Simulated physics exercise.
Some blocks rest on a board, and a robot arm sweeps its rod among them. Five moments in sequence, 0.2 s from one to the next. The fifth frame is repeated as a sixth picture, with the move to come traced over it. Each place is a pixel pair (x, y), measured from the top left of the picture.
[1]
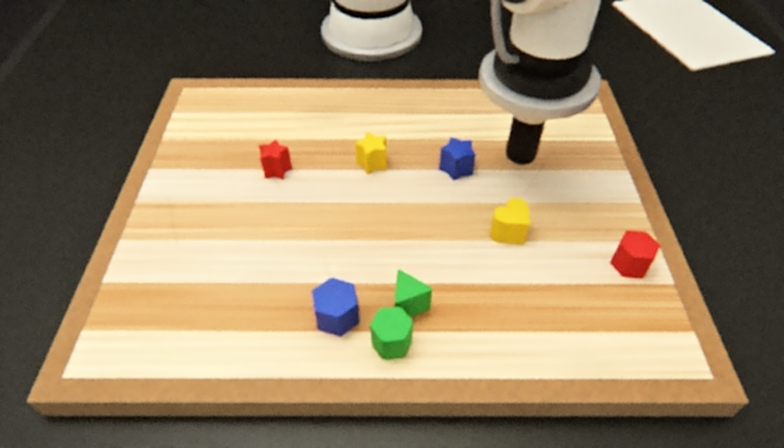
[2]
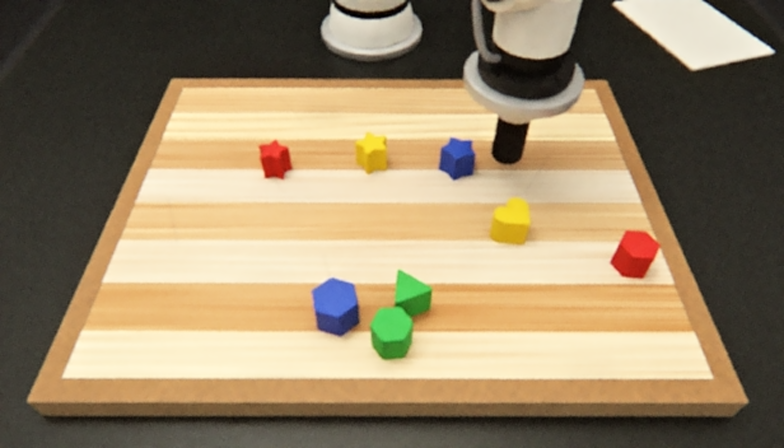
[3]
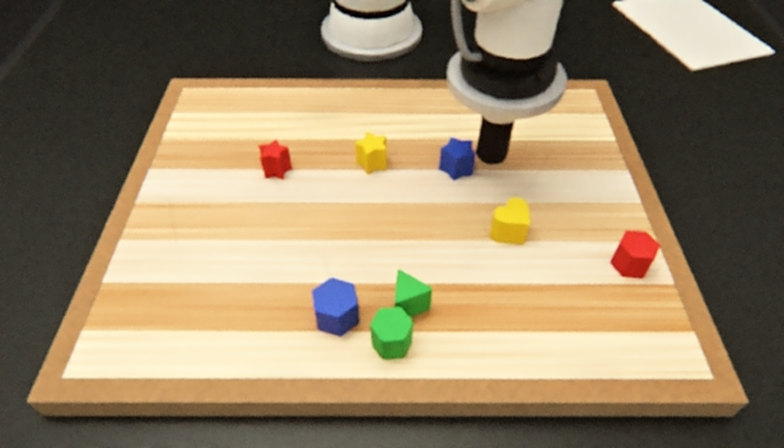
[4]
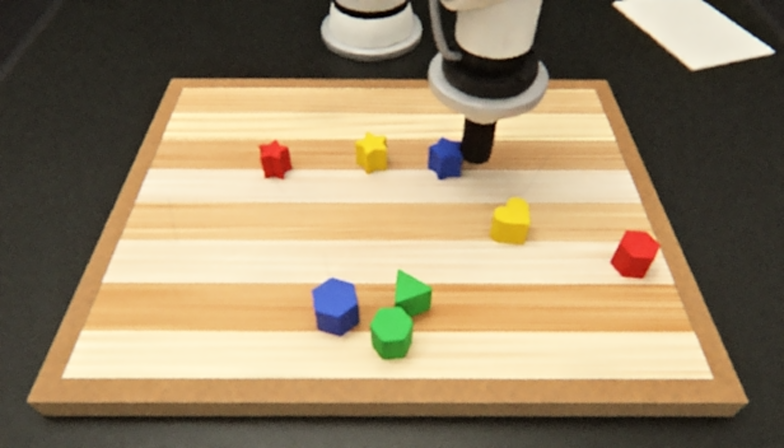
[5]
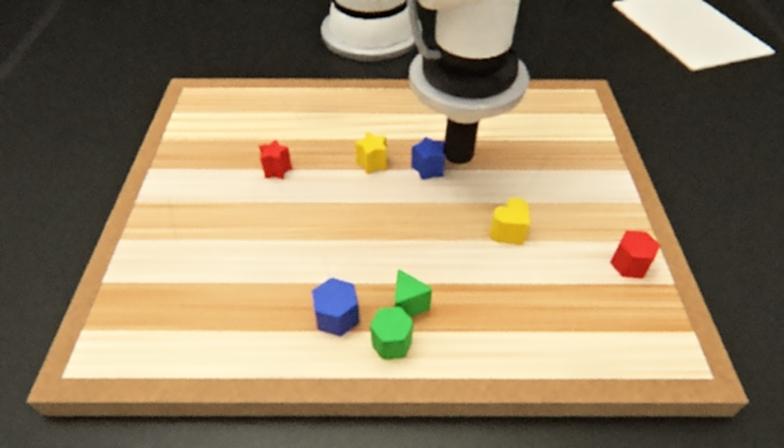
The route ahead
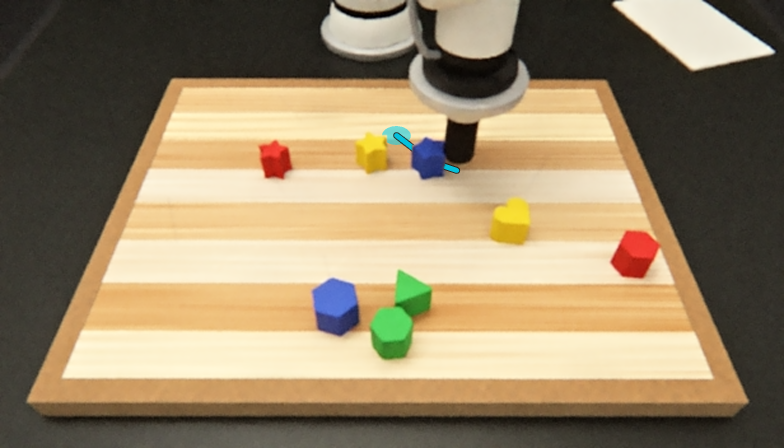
The robot arm's rod moves left and pushes the blue star toward the yellow star.
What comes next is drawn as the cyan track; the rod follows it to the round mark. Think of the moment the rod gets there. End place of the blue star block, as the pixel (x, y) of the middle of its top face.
Expect it around (389, 135).
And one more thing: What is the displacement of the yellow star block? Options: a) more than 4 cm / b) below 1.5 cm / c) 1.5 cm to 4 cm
Letter b.
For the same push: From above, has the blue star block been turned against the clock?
Answer: Yes.
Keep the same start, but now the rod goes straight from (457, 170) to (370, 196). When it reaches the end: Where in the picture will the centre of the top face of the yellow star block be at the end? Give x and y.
(353, 137)
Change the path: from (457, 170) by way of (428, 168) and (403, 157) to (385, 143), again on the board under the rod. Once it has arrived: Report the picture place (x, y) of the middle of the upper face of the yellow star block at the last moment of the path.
The spot you're after is about (336, 140) in the image.
Path on the board, from (457, 170) through (432, 161) and (413, 148) to (396, 135).
On the path given first. Halfway along, rod (423, 140); yellow star block (368, 142); blue star block (396, 139), turned 25° anticlockwise.
At the end, rod (397, 120); yellow star block (363, 143); blue star block (389, 135), turned 60° anticlockwise.
